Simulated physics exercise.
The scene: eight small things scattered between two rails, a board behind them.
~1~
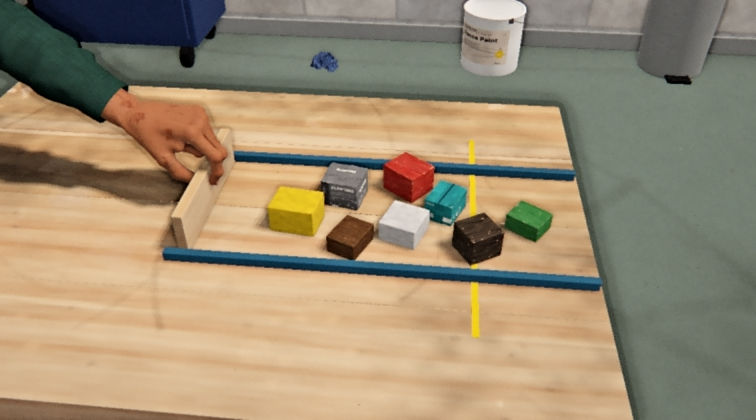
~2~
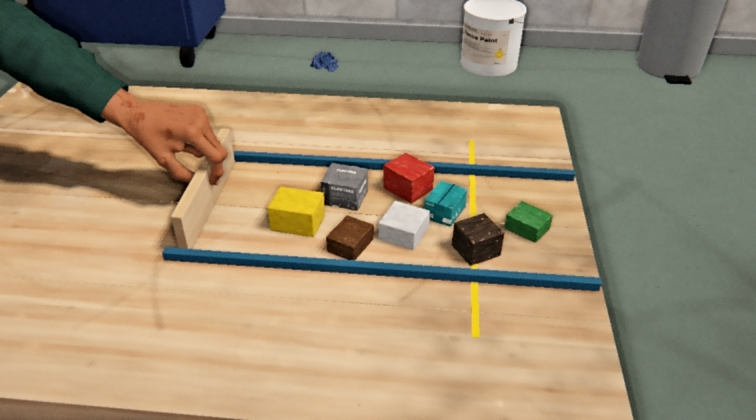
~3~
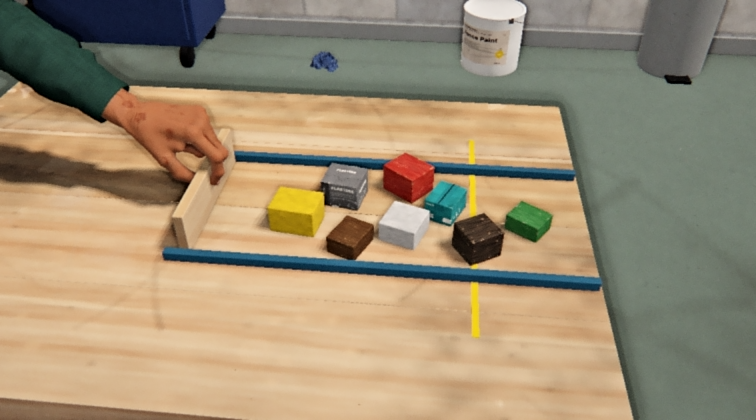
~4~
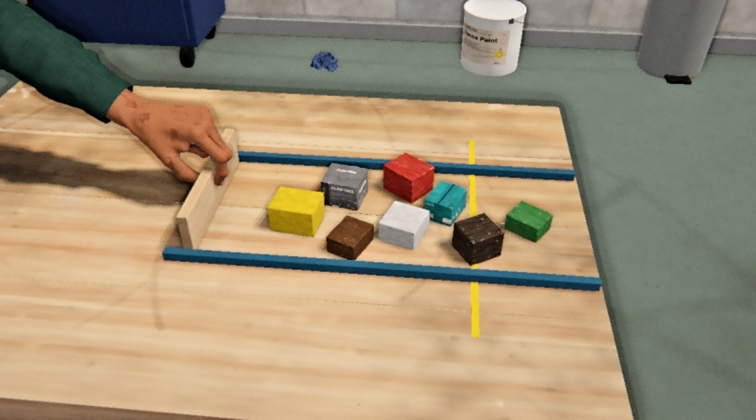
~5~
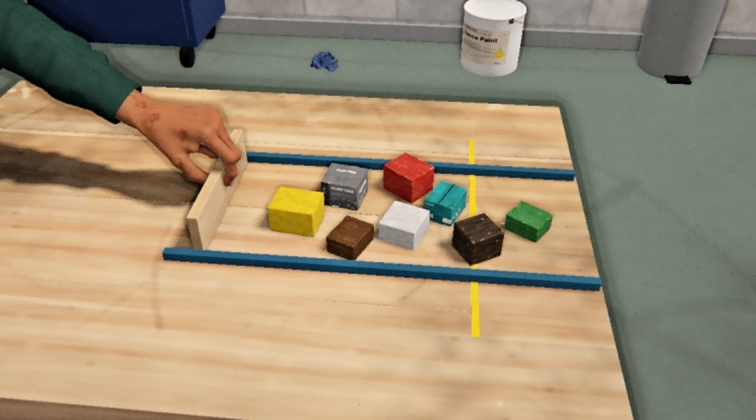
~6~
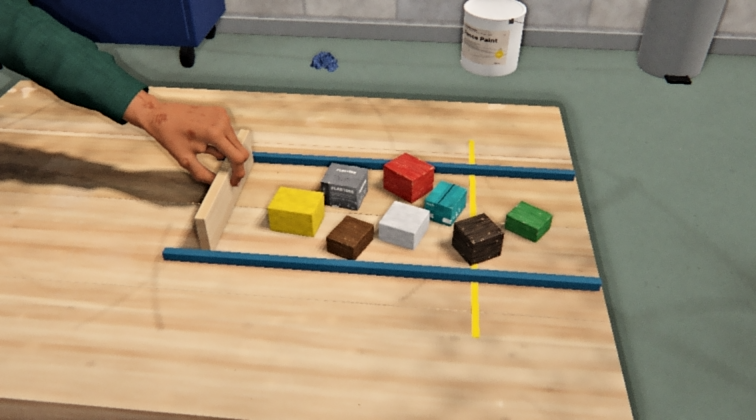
On a light wooden tabletop, a hand holds an upright board behind eight small coloured blocks scattered between two blue rails. The board stays still at first, then the hand slides it slightly right, while the blocks remain motionless.
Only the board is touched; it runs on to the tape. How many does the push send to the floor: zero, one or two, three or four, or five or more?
The number that fall off is zero.
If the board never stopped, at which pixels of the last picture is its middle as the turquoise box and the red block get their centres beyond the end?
Its middle is around (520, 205) and around (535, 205).
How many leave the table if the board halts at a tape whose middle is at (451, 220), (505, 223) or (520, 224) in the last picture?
Try by try, 0, 1 and 1.
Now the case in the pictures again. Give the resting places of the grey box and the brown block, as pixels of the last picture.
The grey box stops around (494, 199); the brown block around (495, 259).
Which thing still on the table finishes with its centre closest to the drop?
Foremost is the green block.
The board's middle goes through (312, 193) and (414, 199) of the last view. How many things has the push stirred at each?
First 2, then 7.
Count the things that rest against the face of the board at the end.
That makes 3.
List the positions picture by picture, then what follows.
Green block (529, 221); black block (478, 239); turquoise box (446, 203); board (206, 186); tape (473, 221), in the first frame.
Black block (478, 239); grey box (345, 186), in the second frame.
Turquoise box (446, 203); yellow block (297, 212), in the third frame.
Green block (529, 222); board (211, 187), in the fourth frame.
Black block (478, 239); white block (404, 225), in the fifth frame.
Green block (529, 222); black block (478, 239); turquoise box (446, 203); board (227, 188); tape (473, 221), in the sixth frame.
Soon after, none off yet; green block at rest near (529, 222); black block at rest near (478, 239); turquoise box at rest near (446, 203).
In the end, the number that fall off is zero.
